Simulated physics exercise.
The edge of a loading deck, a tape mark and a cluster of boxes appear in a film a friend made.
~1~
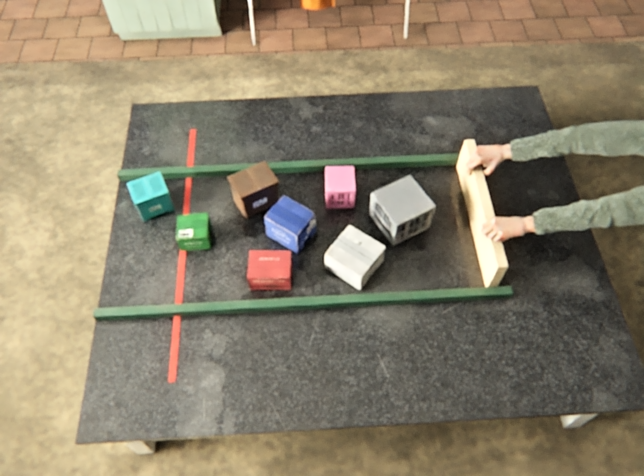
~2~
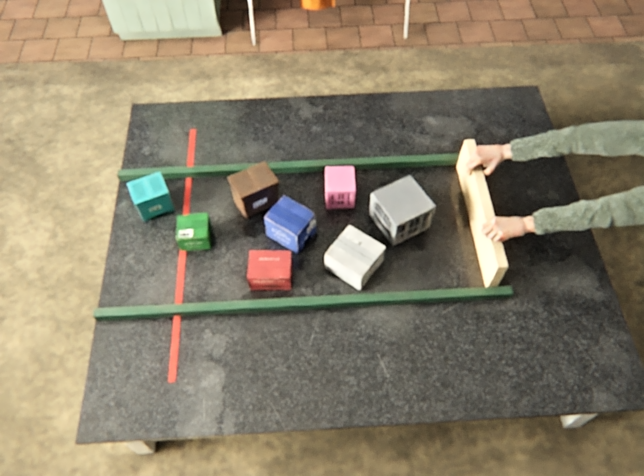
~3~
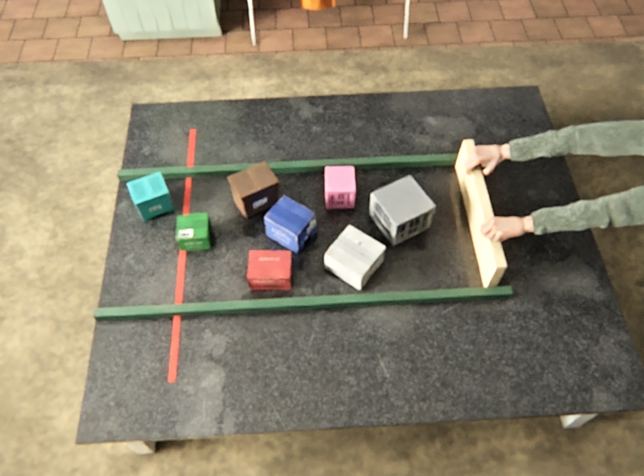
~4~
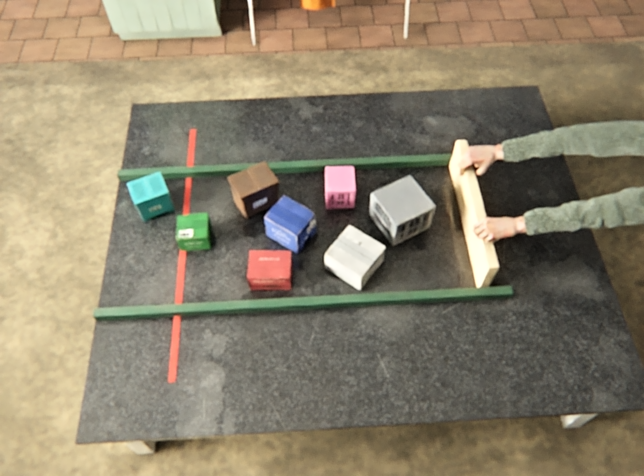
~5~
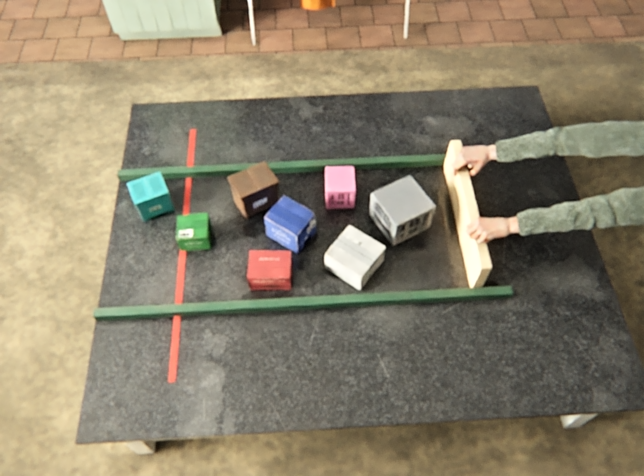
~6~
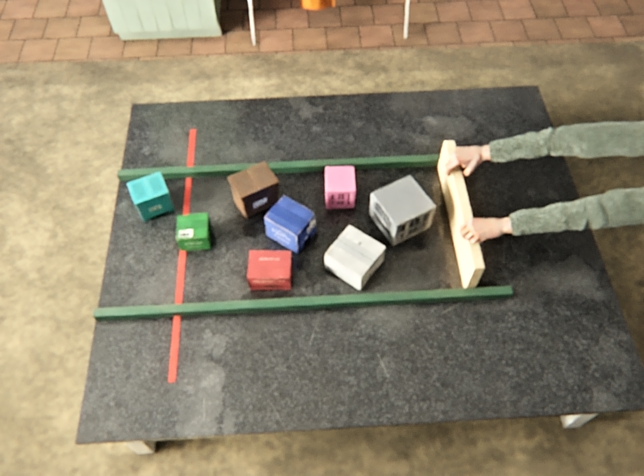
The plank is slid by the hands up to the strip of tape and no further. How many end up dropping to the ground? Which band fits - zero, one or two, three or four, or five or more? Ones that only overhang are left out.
The band that fits is one or two.
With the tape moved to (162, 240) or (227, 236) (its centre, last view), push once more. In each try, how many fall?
5, then 0.
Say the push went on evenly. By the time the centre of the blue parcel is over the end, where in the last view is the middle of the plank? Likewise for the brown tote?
The middle is at (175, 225) when it's the blue parcel, and at (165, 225) when it's the brown tote.
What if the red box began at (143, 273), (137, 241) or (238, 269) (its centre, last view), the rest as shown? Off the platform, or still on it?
Taking the starts in order, it keeps its place, then falls away, then keeps its place.
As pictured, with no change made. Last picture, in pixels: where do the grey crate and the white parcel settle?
Middles: Around (157, 216) and around (153, 283).
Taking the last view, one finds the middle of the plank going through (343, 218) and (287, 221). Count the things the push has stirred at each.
At the first spot the count is 5, and at the second it is 7.
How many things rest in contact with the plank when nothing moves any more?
Tally at the end: 3.
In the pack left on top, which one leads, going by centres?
It's the blue parcel.
A little later, none off yet; turquoise tote at rest near (152, 197); green parcel at rest near (194, 232); brown tote at rest near (255, 191).
When it is over, the number that fall off is one or two; down, green parcel and turquoise tote.
